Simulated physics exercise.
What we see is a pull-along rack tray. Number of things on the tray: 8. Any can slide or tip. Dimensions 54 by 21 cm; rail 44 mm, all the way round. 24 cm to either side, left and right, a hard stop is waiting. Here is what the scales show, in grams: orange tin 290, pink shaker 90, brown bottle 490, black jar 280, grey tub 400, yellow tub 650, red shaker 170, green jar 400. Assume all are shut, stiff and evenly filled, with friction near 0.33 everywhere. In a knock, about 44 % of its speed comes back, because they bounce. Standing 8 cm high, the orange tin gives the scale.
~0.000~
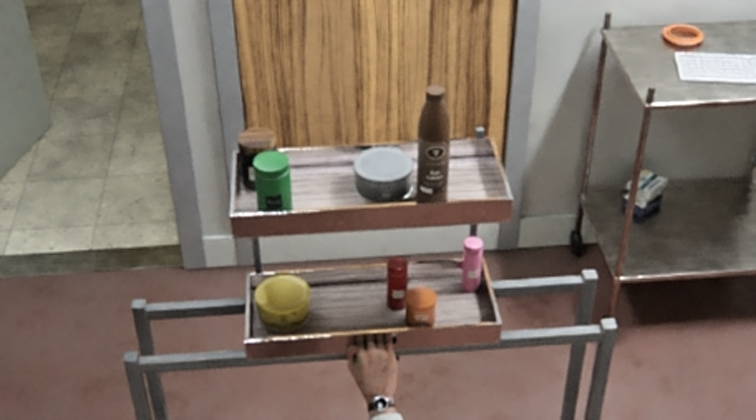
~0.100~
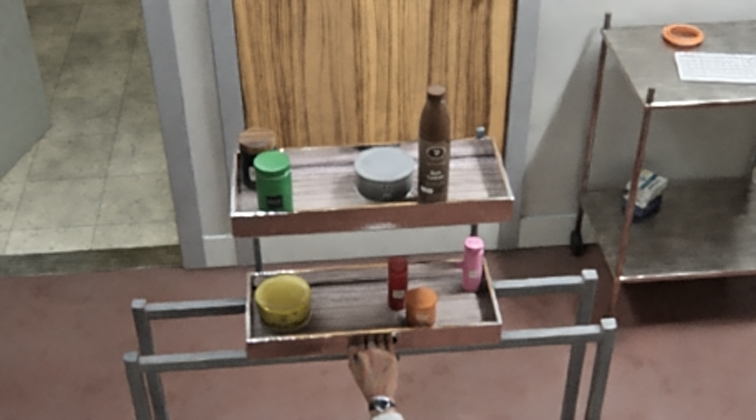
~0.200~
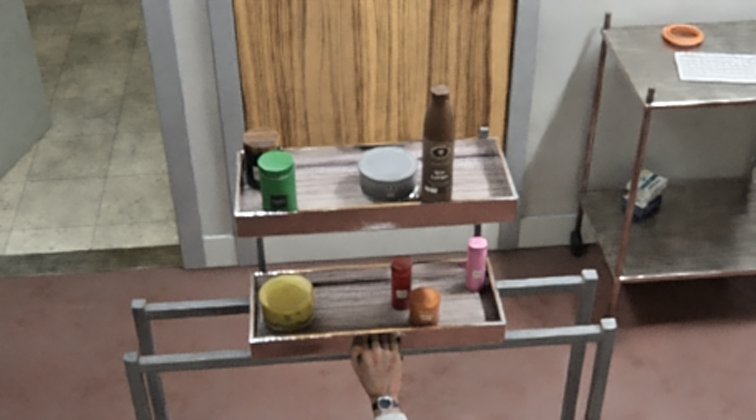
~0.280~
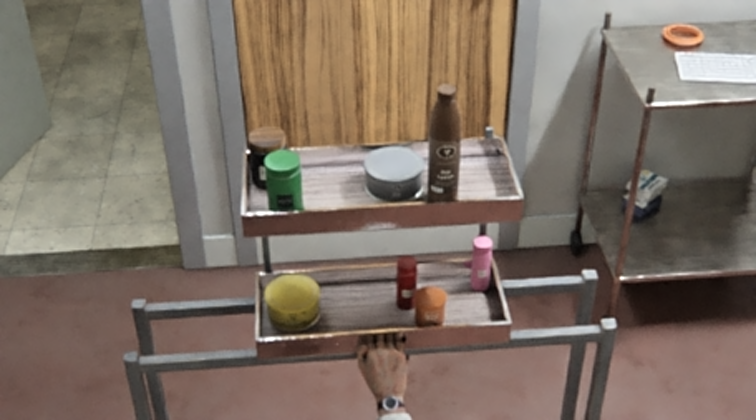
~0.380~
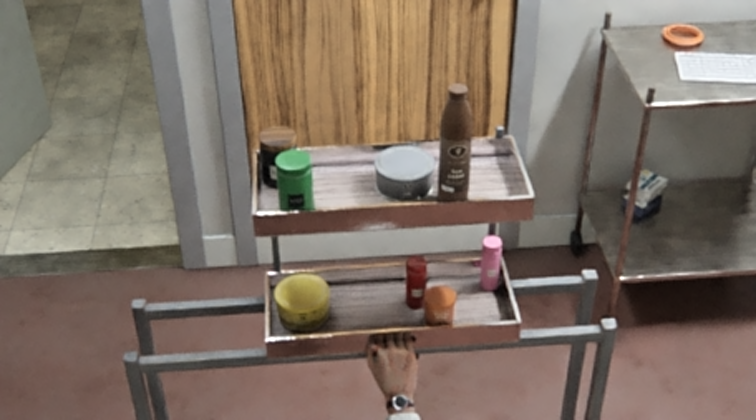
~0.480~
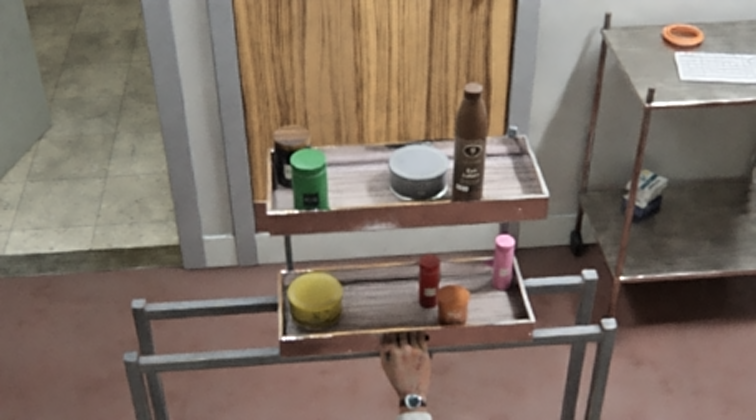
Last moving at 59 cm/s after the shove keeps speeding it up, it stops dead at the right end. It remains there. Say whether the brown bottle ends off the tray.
At the end the brown bottle is no longer aboard.
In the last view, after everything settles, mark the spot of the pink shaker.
Near (574, 258).
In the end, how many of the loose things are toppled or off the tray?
My answer is 1.
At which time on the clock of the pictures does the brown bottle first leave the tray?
Time: Roughly 1.3 s.
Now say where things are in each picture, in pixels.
In the first frame, tray midway; brown bottle (434, 148); orange tin (420, 311).
In the second frame, tray midway; black jar (259, 159); grey tub (384, 175).
In the third frame, tray 1 cm right; yellow tub (288, 303); red shaker (402, 284).
In the fourth frame, tray 2 cm right; green jar (284, 186); orange tin (430, 310).
In the fifth frame, tray 4 cm right; pink shaker (491, 264); black jar (279, 158).
In the sixth frame, tray 7 cm right; brown bottle (470, 146); grey tub (419, 173).
By 0.88 s, tray 24 cm right; brown bottle 2 cm from its spot near (563, 140); pink shaker tilted 5°; red shaker 2 cm from its spot.
By 1.38 s, tray 24 cm right; brown bottle now off the tray; grey tub 5 cm from its spot; black jar 5 cm from its spot.
By 1.78 s, tray 24 cm right; grey tub 5 cm from its spot; black jar 5 cm from its spot; green jar 5 cm from its spot.
When it is over (2.1 s), off the tray, brown bottle; the other 7 within 5 cm of the start.
